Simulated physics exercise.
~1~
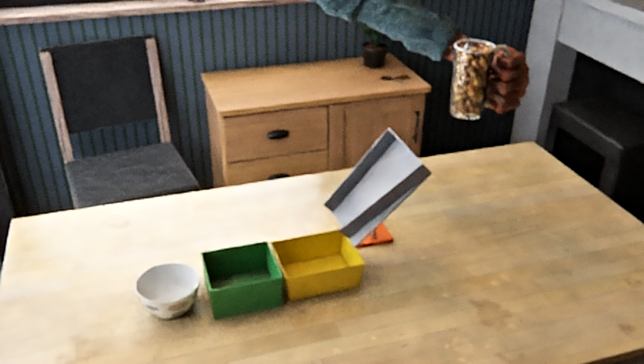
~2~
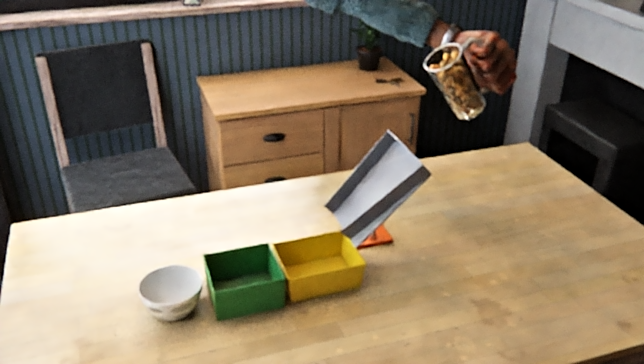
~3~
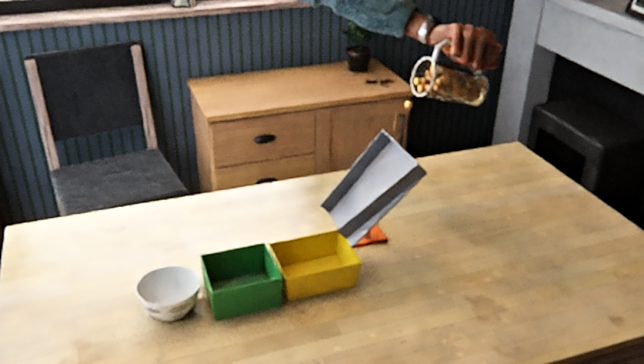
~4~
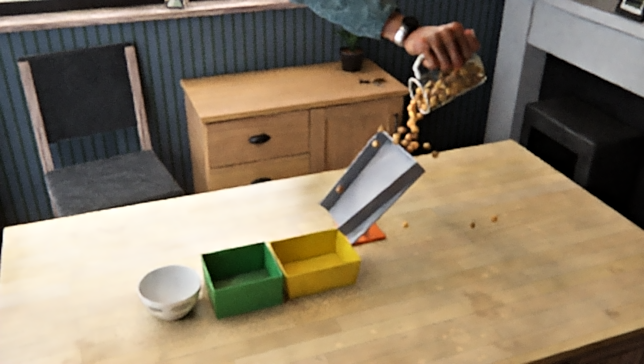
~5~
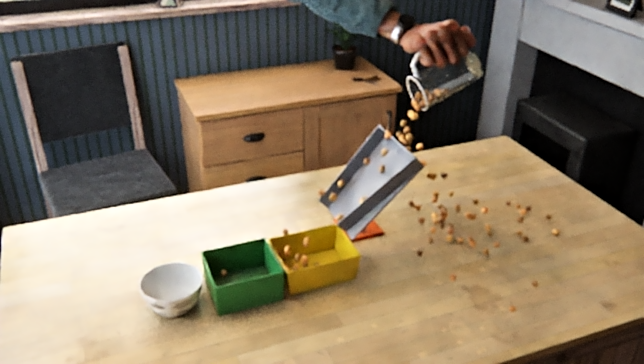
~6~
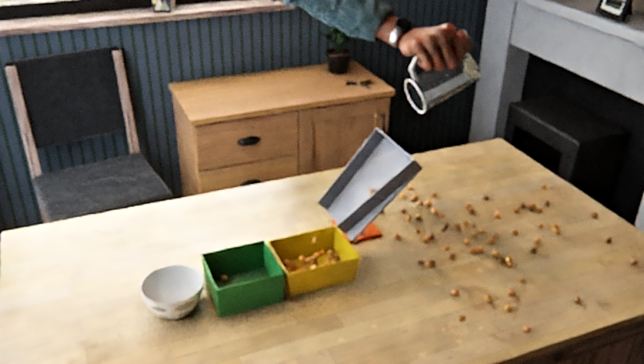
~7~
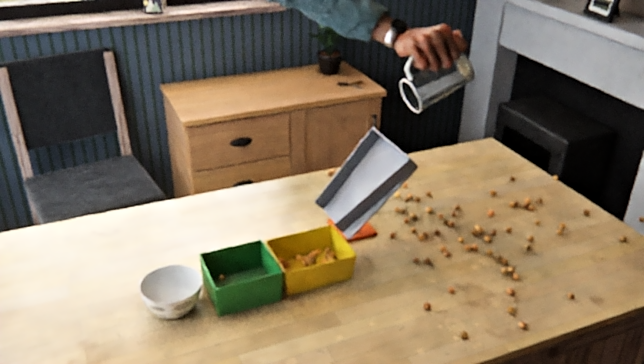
A hand tipped a clear cup of small wooden beads over a tilted chute on a table, and some slid into the yellow tin while most scattered across the tabletop to the right, leaving the cup empty and the white bowl without any.
